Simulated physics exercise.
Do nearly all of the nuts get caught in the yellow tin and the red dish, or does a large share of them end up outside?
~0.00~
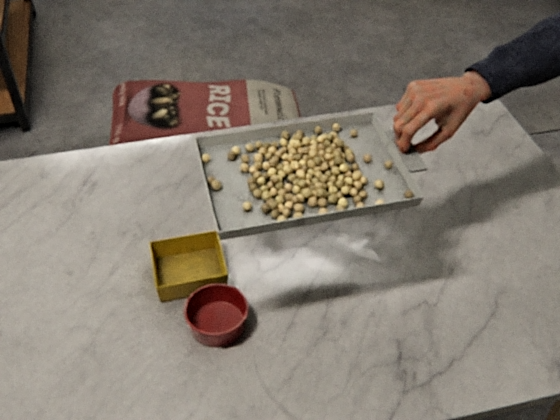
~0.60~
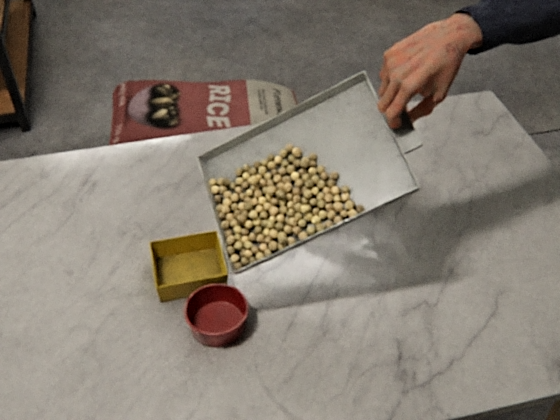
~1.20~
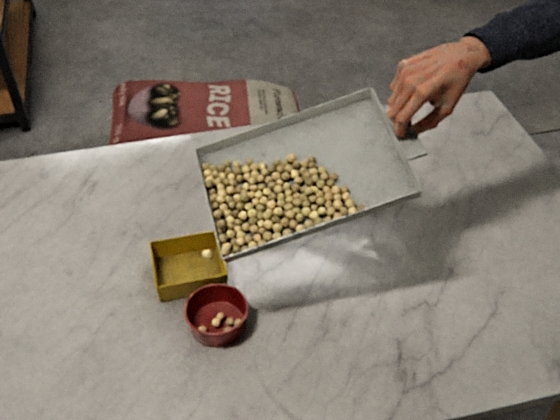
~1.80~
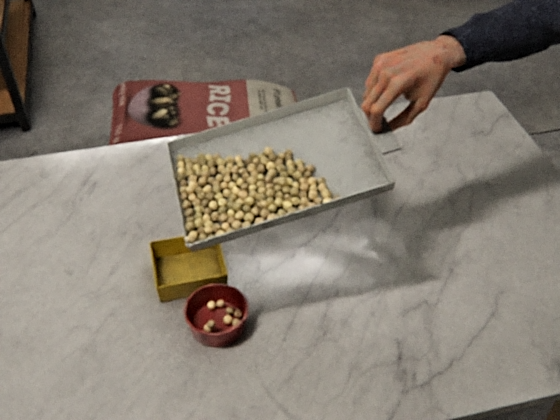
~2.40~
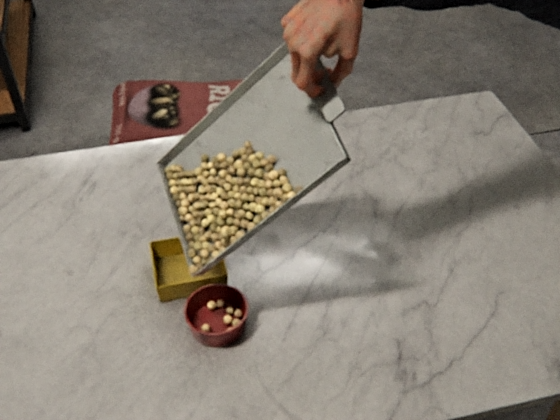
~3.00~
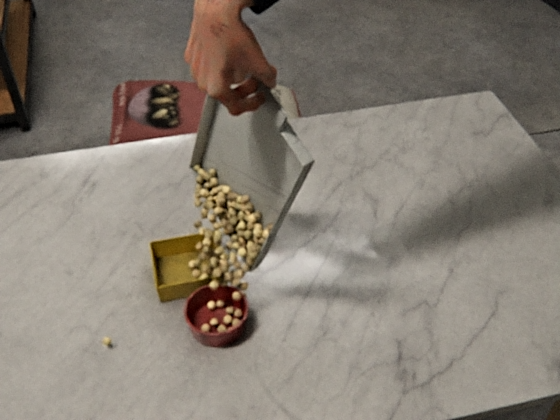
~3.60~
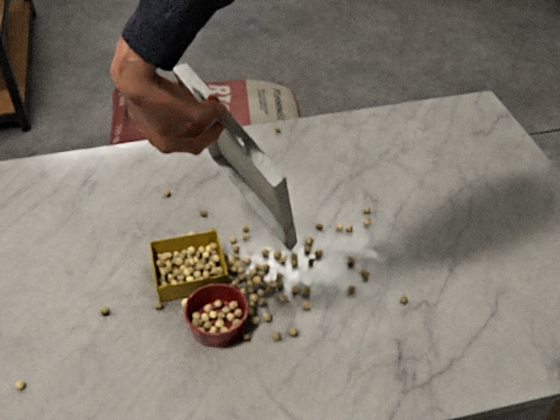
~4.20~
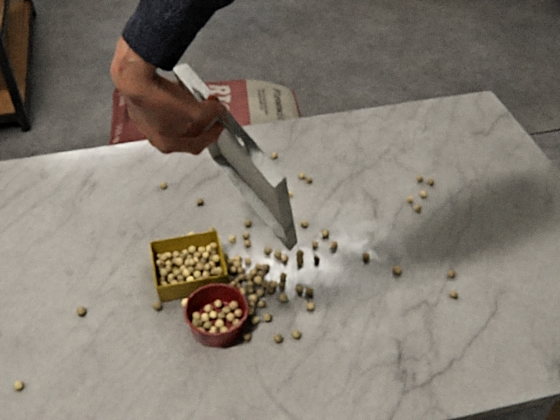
A large share ends up outside, scattered on the table around the containers. The yellow tin also catches a good portion, while the red dish gets only a small part.
